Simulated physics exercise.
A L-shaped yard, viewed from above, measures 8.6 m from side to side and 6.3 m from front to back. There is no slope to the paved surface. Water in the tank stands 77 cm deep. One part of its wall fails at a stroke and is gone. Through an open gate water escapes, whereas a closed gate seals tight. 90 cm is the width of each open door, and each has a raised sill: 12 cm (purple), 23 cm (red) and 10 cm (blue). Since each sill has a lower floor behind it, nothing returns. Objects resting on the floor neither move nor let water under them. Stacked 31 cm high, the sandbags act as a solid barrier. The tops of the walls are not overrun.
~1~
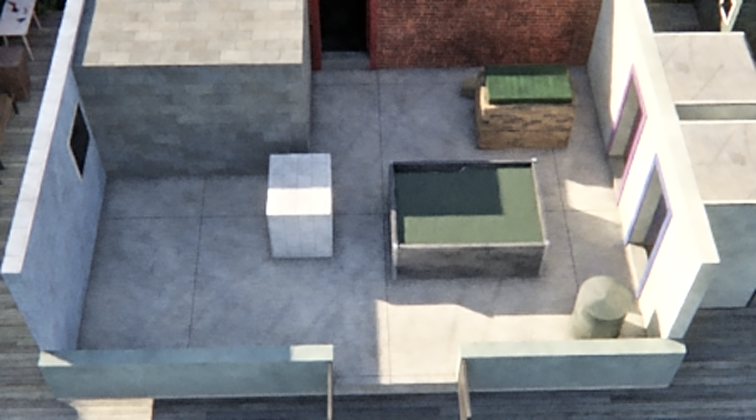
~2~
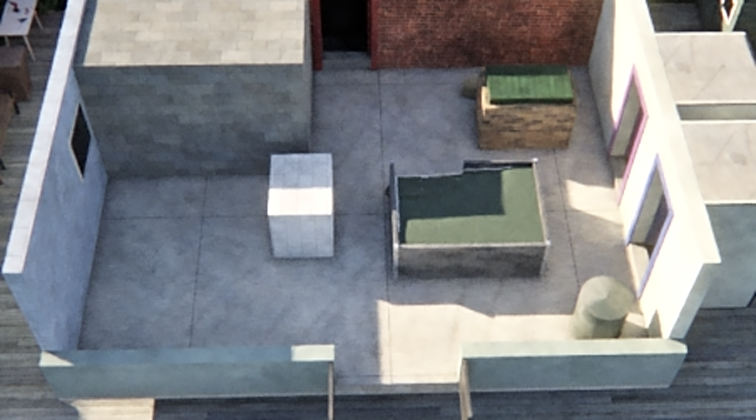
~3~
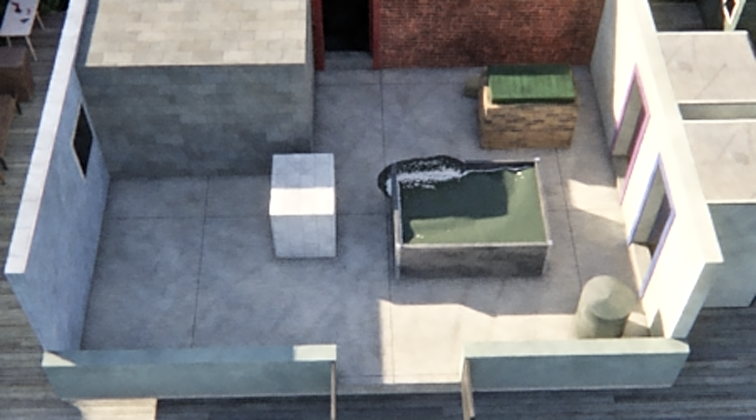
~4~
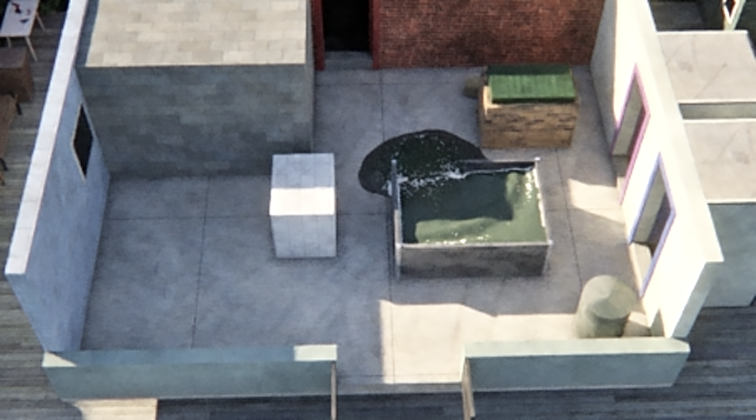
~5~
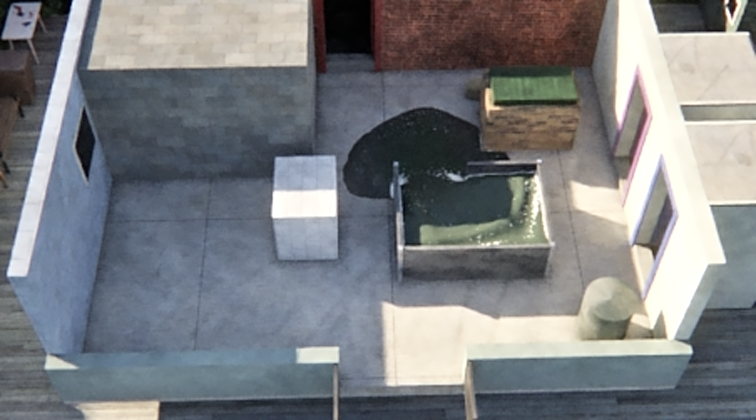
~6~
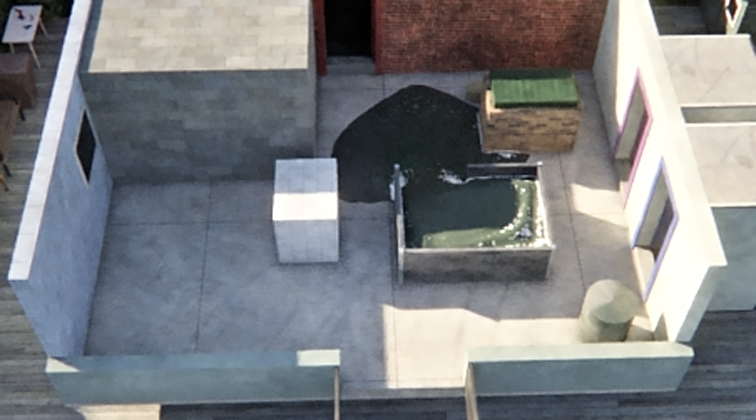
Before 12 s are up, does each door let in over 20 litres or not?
As I see it, the purple door holds it back enough, the red door lets too much in, the blue door holds it back enough.
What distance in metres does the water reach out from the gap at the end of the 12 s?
6.2 m.
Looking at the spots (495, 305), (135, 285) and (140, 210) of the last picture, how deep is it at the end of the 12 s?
Spot one 4 cm, spot two 3 cm, spot three 4 cm.
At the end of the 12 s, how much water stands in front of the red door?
I'd put it at around 9.5 cm deep.
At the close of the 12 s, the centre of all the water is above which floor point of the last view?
Around (420, 213) in the last picture.
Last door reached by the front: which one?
That would be the blue one.
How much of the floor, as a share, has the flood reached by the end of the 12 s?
Roughly 90 % of the floor is wet.
A moment later water covers 25 % of the floor and is deepest (38 cm) near (452, 79); purple door not reached, red door 28 cm at the sill, 0 L in, blue door not reached.
Soon after water covers 25 % of the floor and is deepest (42 cm) near (336, 81); purple door 5 cm at the sill, 0 L in, red door 41 cm at the sill, 33 L in, blue door not reached.
Next water covers 30 % of the floor and is deepest (26 cm) near (455, 107); purple door 2 cm at the sill, 0 L in, red door 24 cm at the sill, 82 L in, blue door not reached.
Later on water covers 65 % of the floor and is deepest (19 cm) near (531, 84); purple door 5 cm at the sill, 0 L in, red door 15 cm at the sill, 85 L in, blue door 3 cm at the sill, 0 L in.
At the end water covers 90 % of the floor and is deepest (11 cm) near (641, 367); purple door 8 cm at the sill, 0 L in, red door 9 cm at the sill, 85 L in, blue door 6 cm at the sill, 0 L in.
